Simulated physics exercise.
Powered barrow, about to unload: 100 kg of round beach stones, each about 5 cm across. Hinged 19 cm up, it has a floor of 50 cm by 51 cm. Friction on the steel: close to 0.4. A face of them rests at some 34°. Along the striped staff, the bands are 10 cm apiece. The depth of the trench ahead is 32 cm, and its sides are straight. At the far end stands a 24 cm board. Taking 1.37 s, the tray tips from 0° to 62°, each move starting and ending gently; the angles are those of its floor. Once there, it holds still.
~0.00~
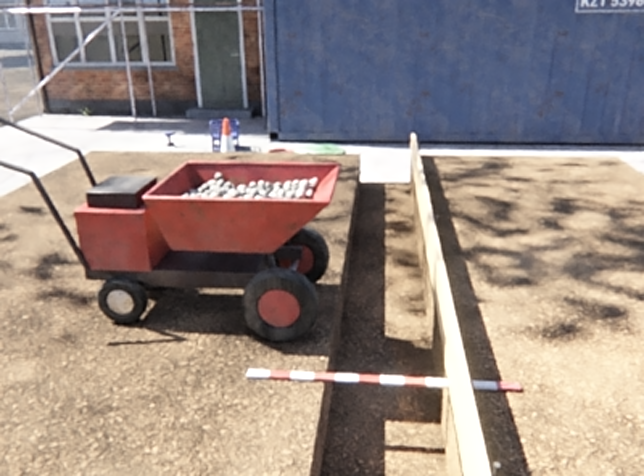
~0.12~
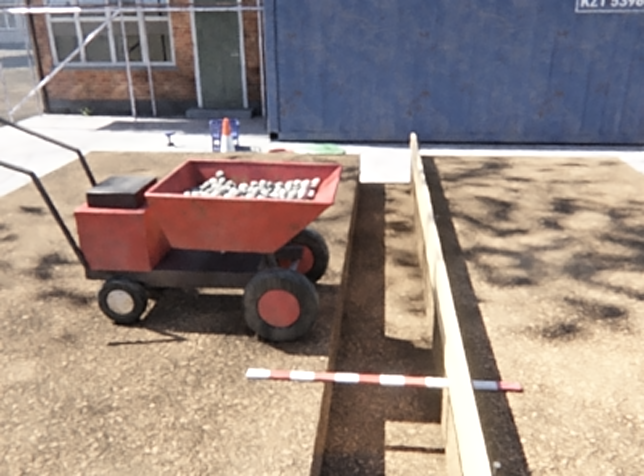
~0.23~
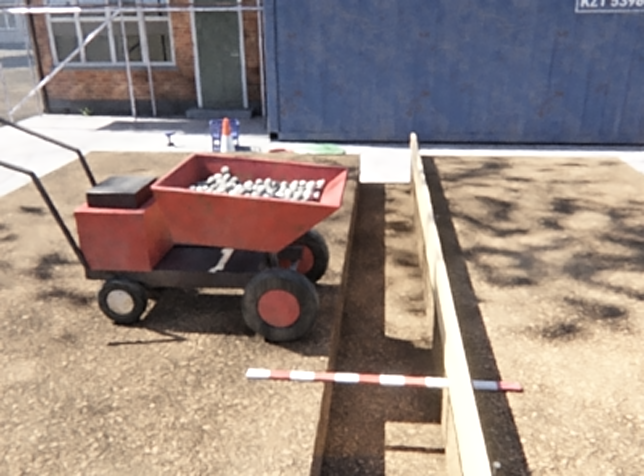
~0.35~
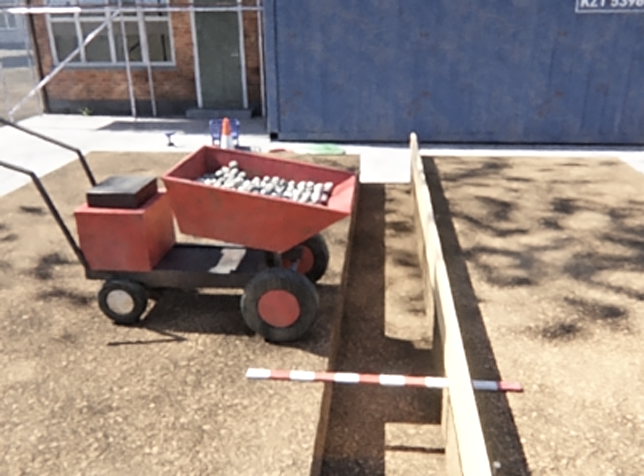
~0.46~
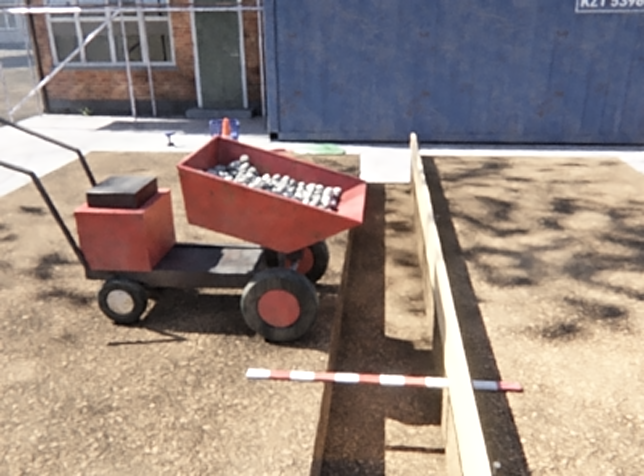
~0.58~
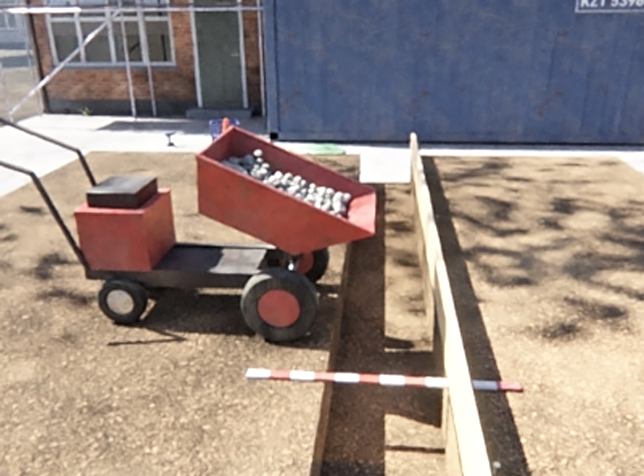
A red barrow's tray of grey stones tilts steadily toward the trench on its right.
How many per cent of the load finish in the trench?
About 95 per cent.
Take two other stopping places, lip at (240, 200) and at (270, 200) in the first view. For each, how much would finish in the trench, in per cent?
About 100 per cent first, then about 100 per cent.
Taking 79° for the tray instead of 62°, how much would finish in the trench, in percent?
Trench share: Approx. 100%.
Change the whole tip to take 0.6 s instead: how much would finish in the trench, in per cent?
Roughly 80% would finish there.
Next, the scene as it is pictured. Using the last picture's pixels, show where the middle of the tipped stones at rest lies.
Their middle ends up near (404, 355).
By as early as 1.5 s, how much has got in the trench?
At that moment: Approx. 40 %.
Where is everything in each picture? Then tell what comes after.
The first frame shows lip at (329, 202), floor tilted 0°, highest stones at (270, 191).
The second frame shows lip at (332, 203), floor tilted 1°, highest stones at (260, 190); the stones move at 0.2 m/s on average.
In the third frame, the tray is at 5°, its lip at (339, 207); the top of the load is at (227, 184); the stones move at 0.3 m/s on average.
In the fourth frame, the tray is at 10°, its lip at (350, 214); the top of the load is at (222, 177); the stones move at 0.4 m/s on average.
The fifth frame shows lip at (362, 223), floor tilted 17°, highest stones at (225, 170); the stones move at 0.5 m/s on average.
In the sixth frame, the tray is at 24°, its lip at (374, 234); the top of the load is at (236, 164); the stones move at 0.6 m/s on average.
After 1.0 s the floor is at 52°; 100 % in the tray; the foremost stones are at (392, 255).
After 1.5 s the floor is at 62°; 59 % in the tray, 39 % in the trench, 2 % past the trench; the foremost stones are at (456, 279).
After 1.8 s the floor is at 62°; 21 % in the tray, 74 % in the trench, 5 % past the trench; the foremost stones are at (523, 321).
After 3.8 s the floor is at 62°; 0 % in the tray, 95 % in the trench, 5 % past the trench; the foremost stones are at (558, 320).
